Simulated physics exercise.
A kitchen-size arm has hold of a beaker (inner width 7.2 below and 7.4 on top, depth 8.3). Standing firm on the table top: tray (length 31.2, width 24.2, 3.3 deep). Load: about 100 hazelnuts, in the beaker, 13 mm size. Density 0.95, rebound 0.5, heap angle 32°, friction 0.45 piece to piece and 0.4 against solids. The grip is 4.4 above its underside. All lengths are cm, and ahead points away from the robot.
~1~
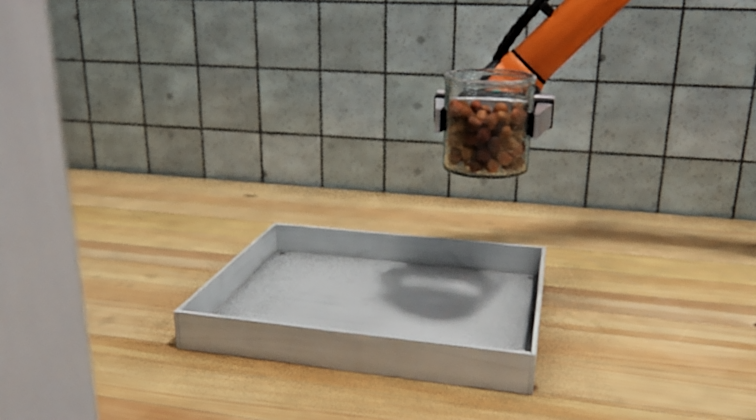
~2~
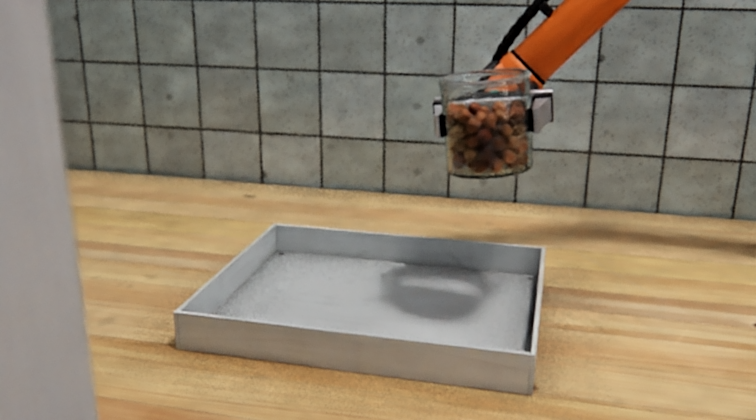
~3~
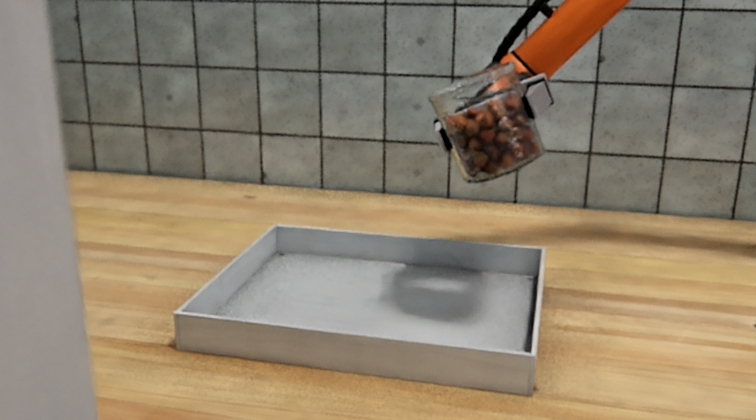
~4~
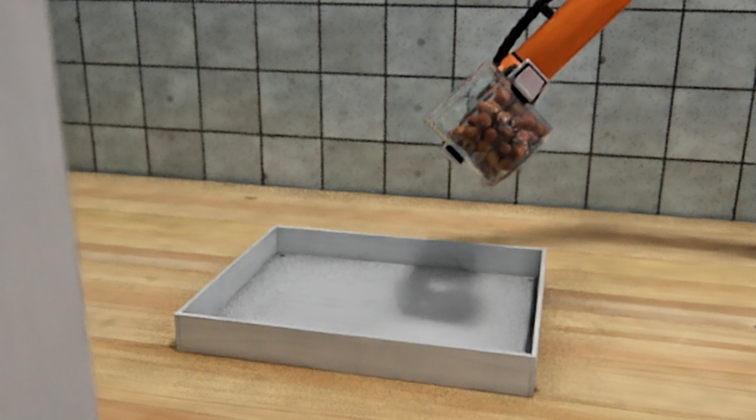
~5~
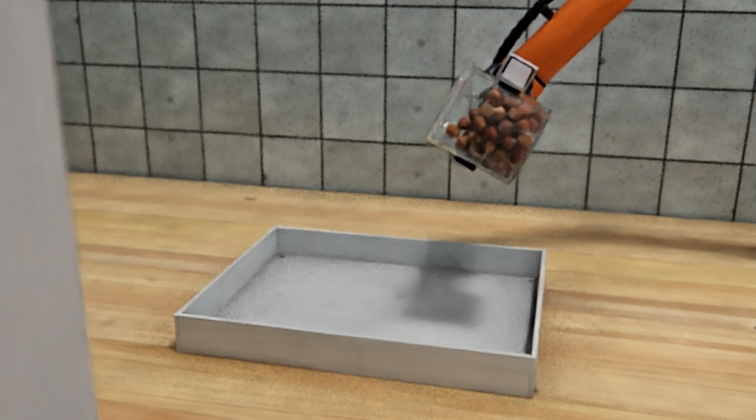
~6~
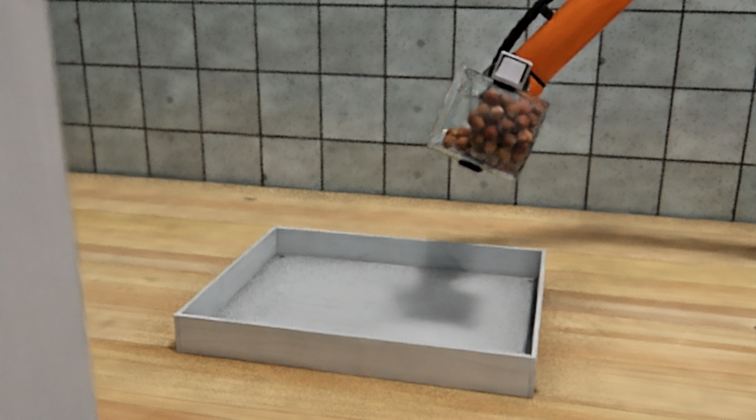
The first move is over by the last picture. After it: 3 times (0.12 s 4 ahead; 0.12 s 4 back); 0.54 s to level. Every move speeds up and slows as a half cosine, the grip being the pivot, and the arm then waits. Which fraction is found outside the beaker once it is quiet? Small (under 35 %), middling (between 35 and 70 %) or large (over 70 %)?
Share outside the beaker: Middling (between 35 and 70 %).
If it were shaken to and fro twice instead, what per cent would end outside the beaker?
It would be near 40 per cent.
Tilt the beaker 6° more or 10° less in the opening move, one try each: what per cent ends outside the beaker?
About 65 and 20 per cent.
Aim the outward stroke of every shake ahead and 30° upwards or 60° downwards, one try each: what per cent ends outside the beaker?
Some 60 and 0 per cent.
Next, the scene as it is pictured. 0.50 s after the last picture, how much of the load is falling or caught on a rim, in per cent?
Some 17 per cent.
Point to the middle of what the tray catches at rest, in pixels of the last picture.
At about (358, 298).
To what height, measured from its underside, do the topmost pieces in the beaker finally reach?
About 6.0 cm.
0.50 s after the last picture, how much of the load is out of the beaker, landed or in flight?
Near 35 per cent so far.
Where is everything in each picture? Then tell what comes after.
Beaker middle at (487, 124), level; upper third of the load around (485, 117), from x 455 to 520, top at y 105; 100 in the beaker, in the first picture.
Beaker middle at (487, 124), tilted 7° forward; upper third of the load around (490, 118), from x 455 to 520, top at y 105, in the second picture.
Beaker middle at (488, 125), tilted 24° forward; upper third of the load around (494, 119), from x 450 to 530, top at y 100, in the third picture.
Beaker middle at (490, 125), tilted 46° forward; upper third of the load around (502, 118), from x 455 to 540, top at y 95, in the fourth picture.
Beaker middle at (490, 126), tilted 63° forward; upper third of the load around (505, 115), from x 450 to 540, top at y 95, in the fifth picture.
Beaker middle at (490, 125), tilted 70° forward; upper third of the load around (504, 114), from x 450 to 535, top at y 100; 100 in the beaker, in the sixth picture.
Then, 0.50 s after the last picture, tilted 70° forward, highest piece 20 above the table; 64 in the beaker, 19 in the tray, 17 in flight or on a rim.
Then, 1.01 s after the last picture, tilted 31° forward, highest piece 22 above the table; 52 in the beaker, 47 in the tray, 1 on the table or floor.
Then, 1.46 s after the last picture, level, highest piece 22 above the table; 52 in the beaker, 47 in the tray, 1 on the table or floor.
Then, 2.51 s after the last picture, level, highest piece 22 above the table; 52 in the beaker, 47 in the tray, 1 on the table or floor.
Final count, 52 in the beaker, 47 in the tray, 1 on the table or floor. That is 48 % outside the beaker.
